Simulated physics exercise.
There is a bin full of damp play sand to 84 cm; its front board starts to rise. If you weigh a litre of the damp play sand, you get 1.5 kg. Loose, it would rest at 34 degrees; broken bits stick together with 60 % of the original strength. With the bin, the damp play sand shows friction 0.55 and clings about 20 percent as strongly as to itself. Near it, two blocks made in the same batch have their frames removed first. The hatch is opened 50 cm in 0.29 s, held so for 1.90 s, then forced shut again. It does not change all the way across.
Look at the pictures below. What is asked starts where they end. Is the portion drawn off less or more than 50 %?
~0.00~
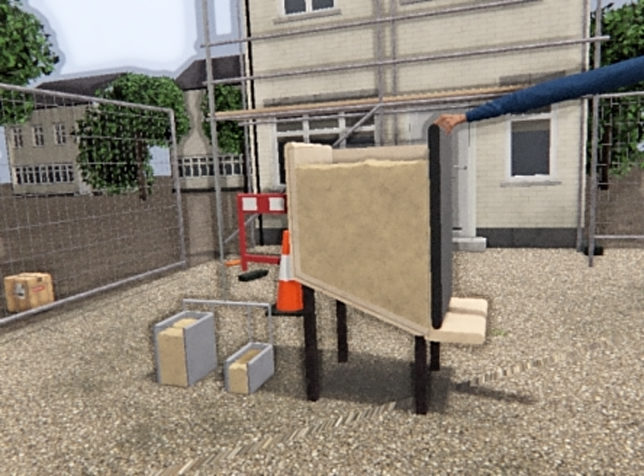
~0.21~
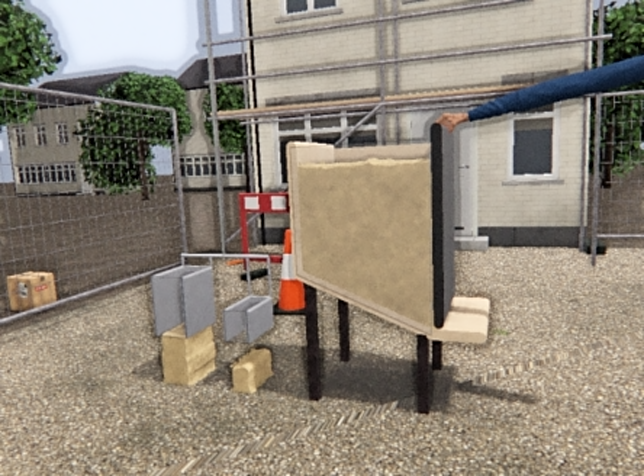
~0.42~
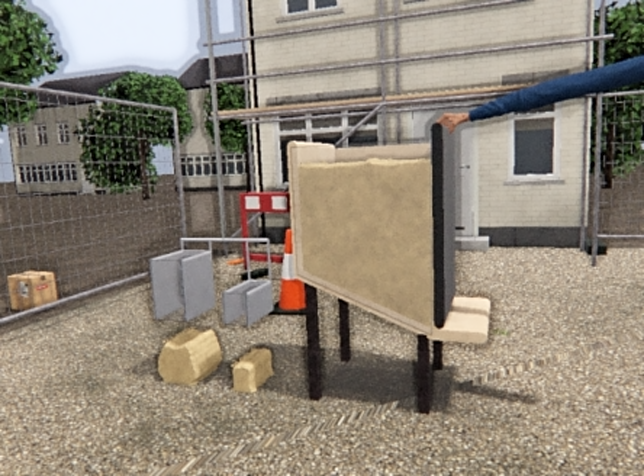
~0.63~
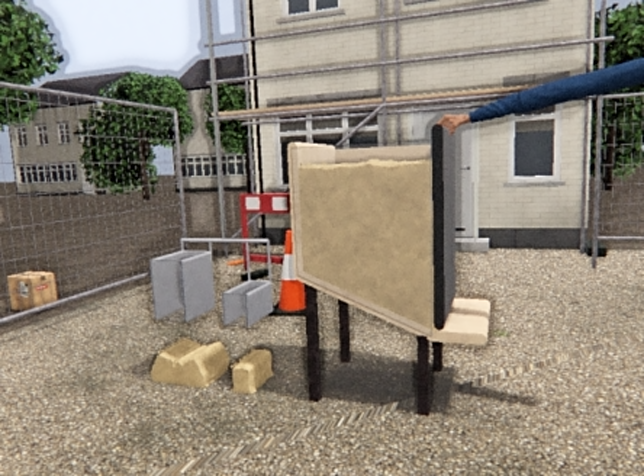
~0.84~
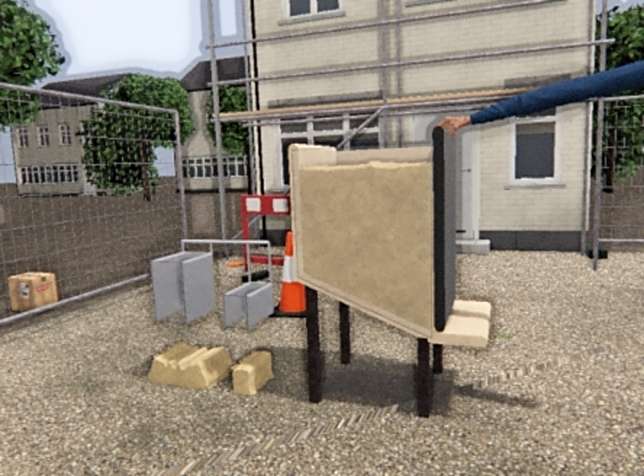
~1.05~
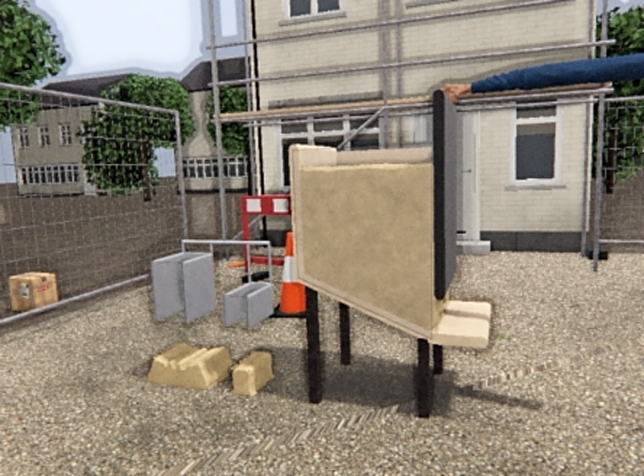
The portion drawn off is less than 50 %.
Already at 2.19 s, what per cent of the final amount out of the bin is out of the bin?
Reading: Approx. 60 per cent.
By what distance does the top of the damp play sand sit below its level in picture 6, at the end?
20 cm.
After 1.57 s, the hatch is 50 cm open and 7 % is out.
After 2.19 s, the hatch is 50 cm open and 26 % is out.
After 2.81 s, the hatch is 50 cm open and 36 % is out.
After 3.43 s, the hatch is 12 cm open and 41 % is out.
After 4.29 s, the hatch is shut and 41 % is out.
